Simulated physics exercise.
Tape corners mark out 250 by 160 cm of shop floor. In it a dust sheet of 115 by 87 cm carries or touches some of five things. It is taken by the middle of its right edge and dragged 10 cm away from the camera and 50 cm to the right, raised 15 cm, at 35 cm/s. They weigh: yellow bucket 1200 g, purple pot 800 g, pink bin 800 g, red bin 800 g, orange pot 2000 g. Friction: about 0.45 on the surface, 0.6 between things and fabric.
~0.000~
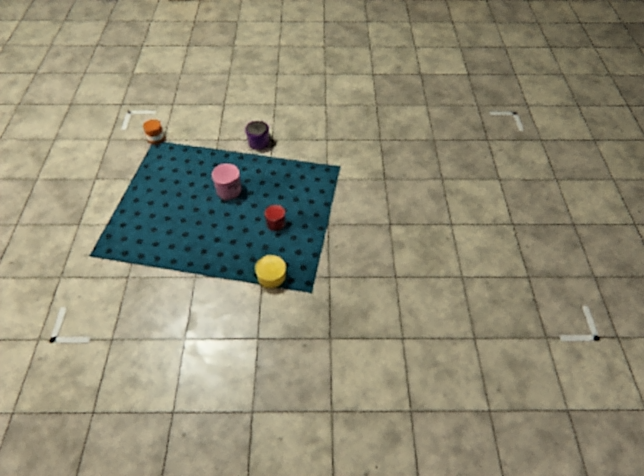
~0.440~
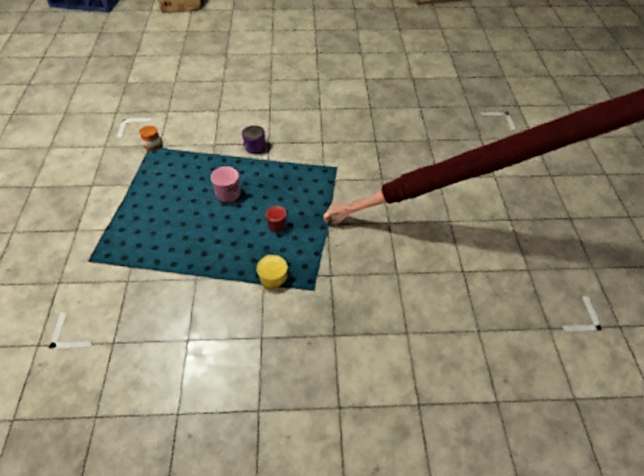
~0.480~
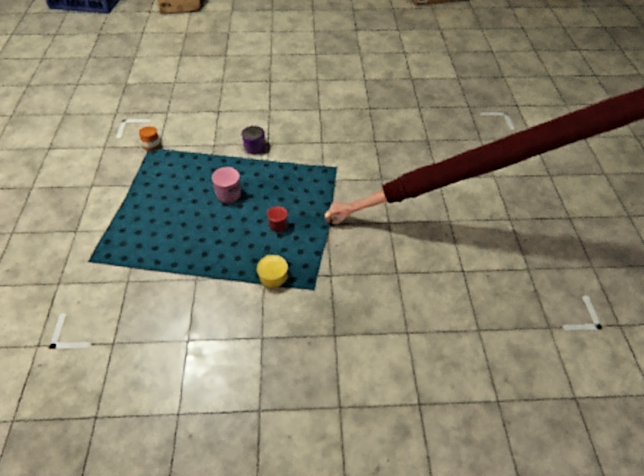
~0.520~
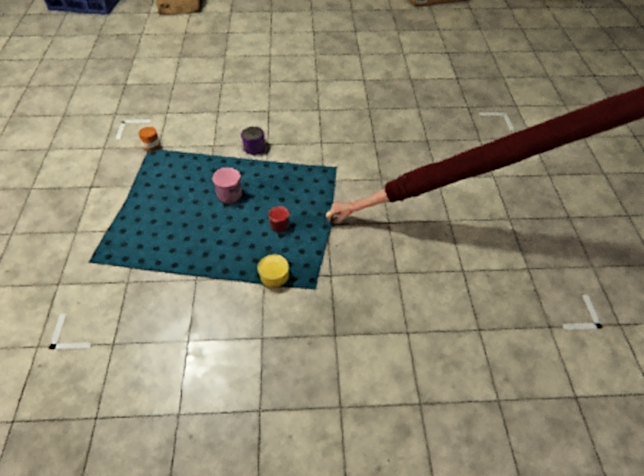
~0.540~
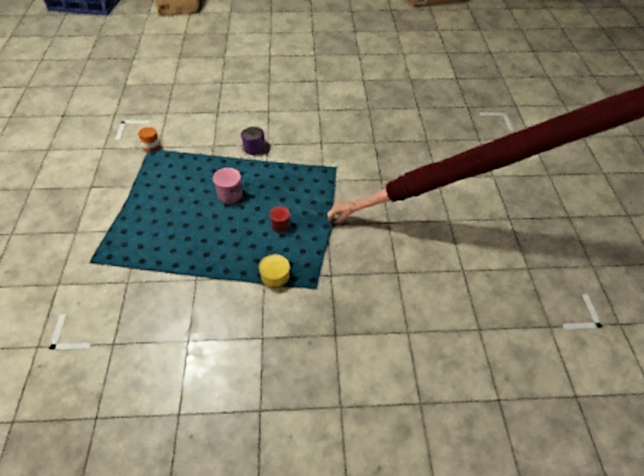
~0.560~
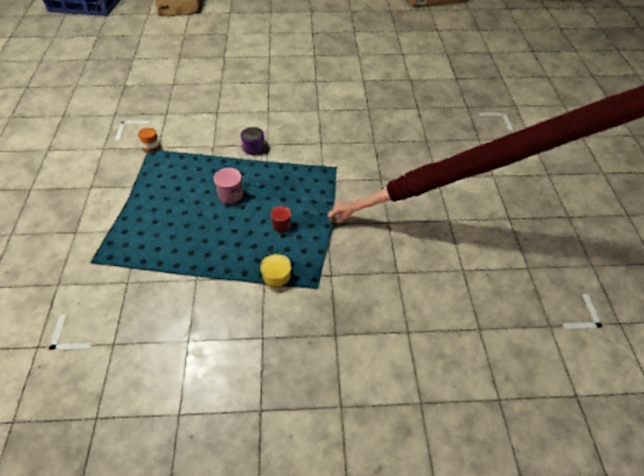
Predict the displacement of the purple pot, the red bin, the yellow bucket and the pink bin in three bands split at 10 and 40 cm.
Result: Purple pot barely shifts, red bin ends far away, yellow bucket ends far away, pink bin travels a long way.
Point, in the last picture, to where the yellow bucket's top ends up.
Around (403, 250).
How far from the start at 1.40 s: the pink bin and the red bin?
Pink bin 30 cm, red bin 35 cm.
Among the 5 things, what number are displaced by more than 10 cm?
That makes 3.
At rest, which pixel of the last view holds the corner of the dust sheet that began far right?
Near (417, 159).
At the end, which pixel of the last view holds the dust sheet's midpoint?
Near (325, 207).
At 1.0 s, middle of the dust sheet at (254, 210); red bin 19 cm off its start, yellow bucket 18 cm off its start, pink bin 16 cm off its start.
At 1.4 s, middle of the dust sheet at (282, 210); red bin 36 cm off its start, yellow bucket 35 cm off its start, pink bin 30 cm off its start.
At 1.8 s, middle of the dust sheet at (311, 208); yellow bucket 54 cm off its start at (381, 253), red bin 53 cm off its start at (374, 204), pink bin 45 cm off its start at (307, 173).
At 2.2 s, middle of the dust sheet at (325, 207); yellow bucket 65 cm off its start, red bin 61 cm off its start, pink bin 53 cm off its start.
At 2.8 s, middle of the dust sheet at (325, 207); yellow bucket 65 cm off its start at (403, 250), red bin 61 cm off its start at (388, 202), pink bin 53 cm off its start at (321, 172), purple pot 0 cm off its start at (253, 133).
